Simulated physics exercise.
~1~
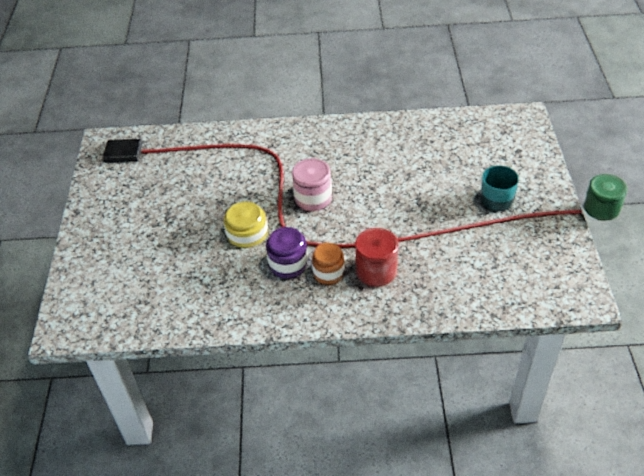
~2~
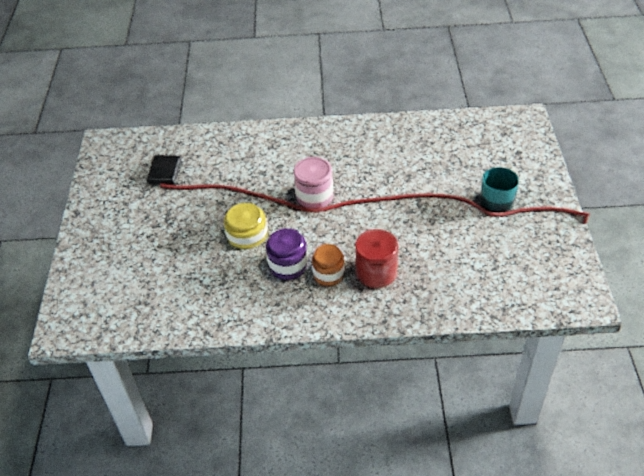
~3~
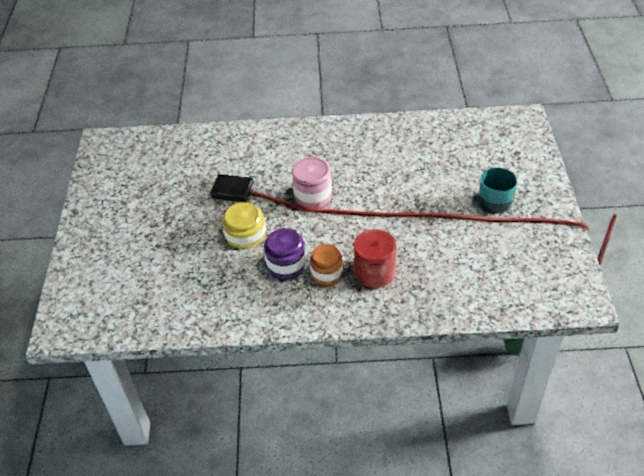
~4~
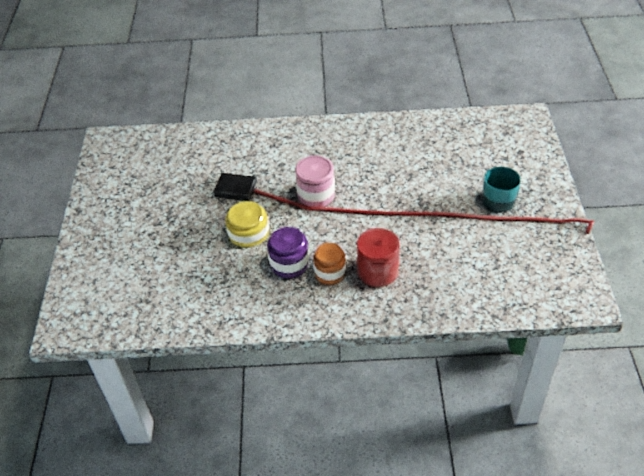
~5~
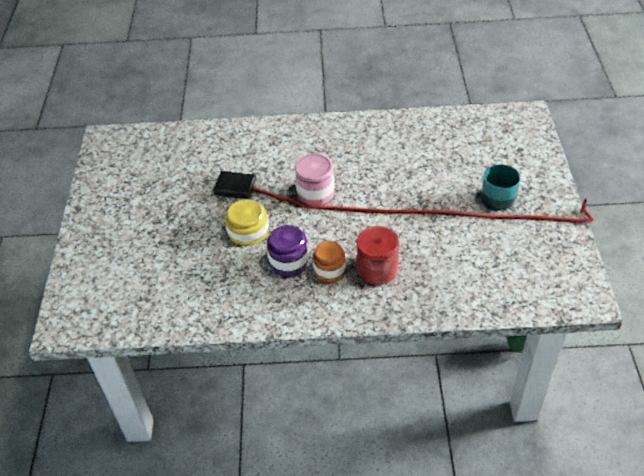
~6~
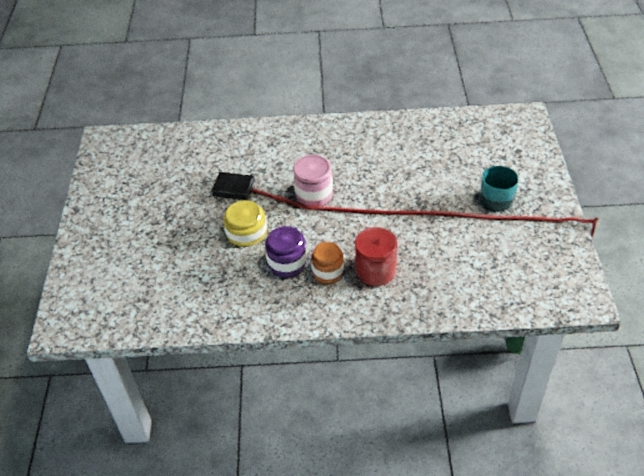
On a speckled stone table standing on grey floor tiles, a red cable runs from a small black phone at the left to a green, jar-shaped speaker just beyond the right edge. The speaker drops out of sight, and the phone slides right as the cable pulls across the tabletop. It slides farther and stops near the yellow jar and pink canister, while the speaker shows partly on the floor behind a table leg. The cable's loose end flicks up at the right edge, then settles lower. The jars, red tub, pink canister and teal mug remain standing, with the phone still on the table.
